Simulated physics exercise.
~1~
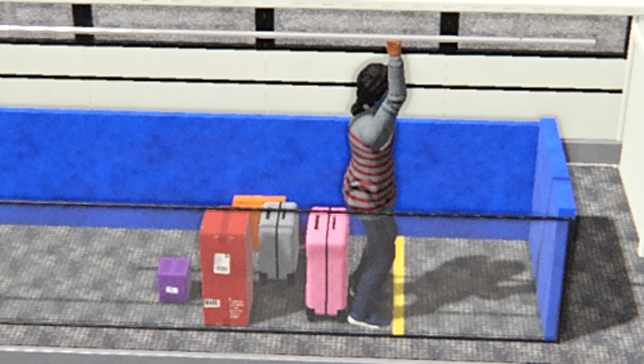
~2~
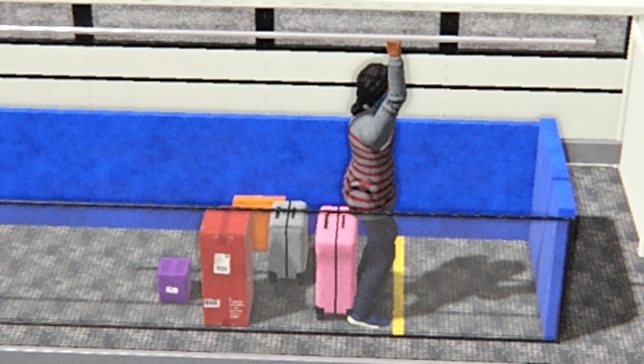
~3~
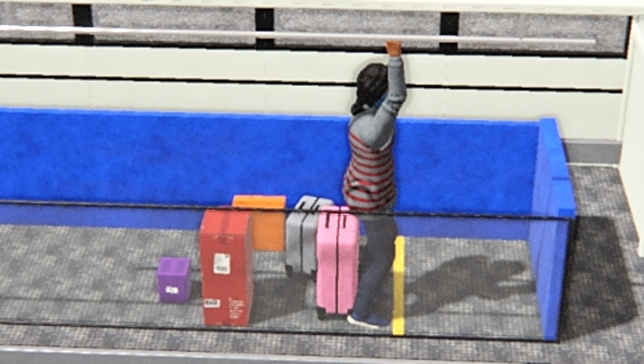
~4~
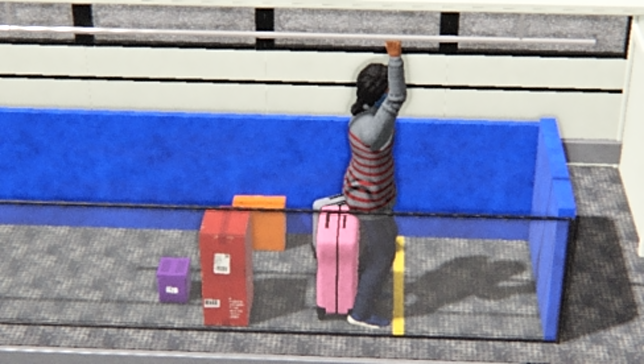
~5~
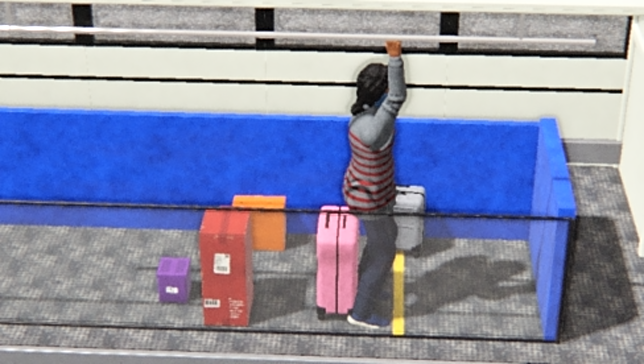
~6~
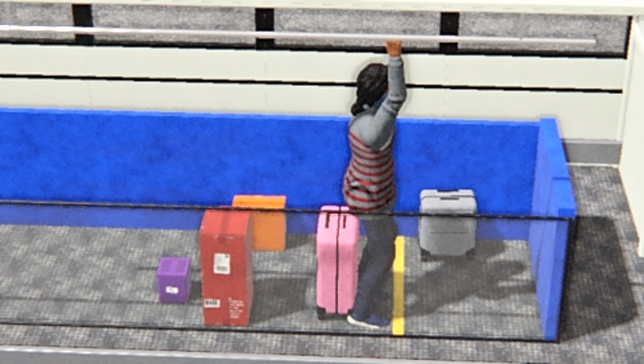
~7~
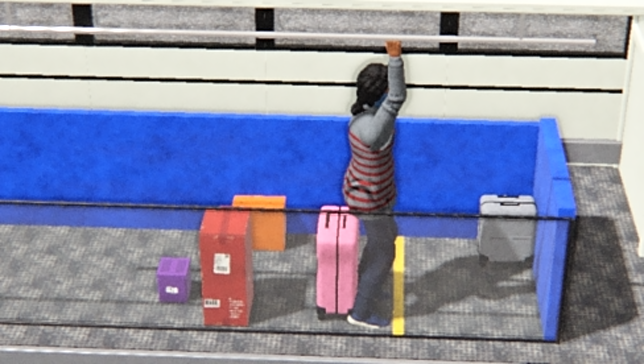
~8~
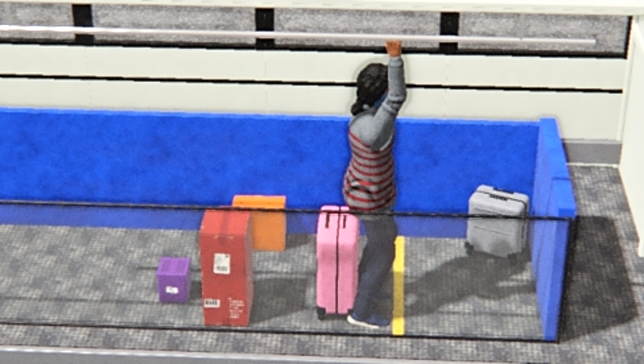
A small grey wheeled case stands upright among loose luggage in a bus bay with low blue walls, seen from above and to one side. Near it are a purple tub, a tall red bag, an orange carton and a big pink wheeled case, all left of a yellow floor line, where a passenger in a striped top grips the rail. The pink case shifts slightly right and stops by the passenger's legs. The grey case rolls right, passes behind the passenger and crosses the line. It nears the right wall, then edges back left, ending upright beyond the line.
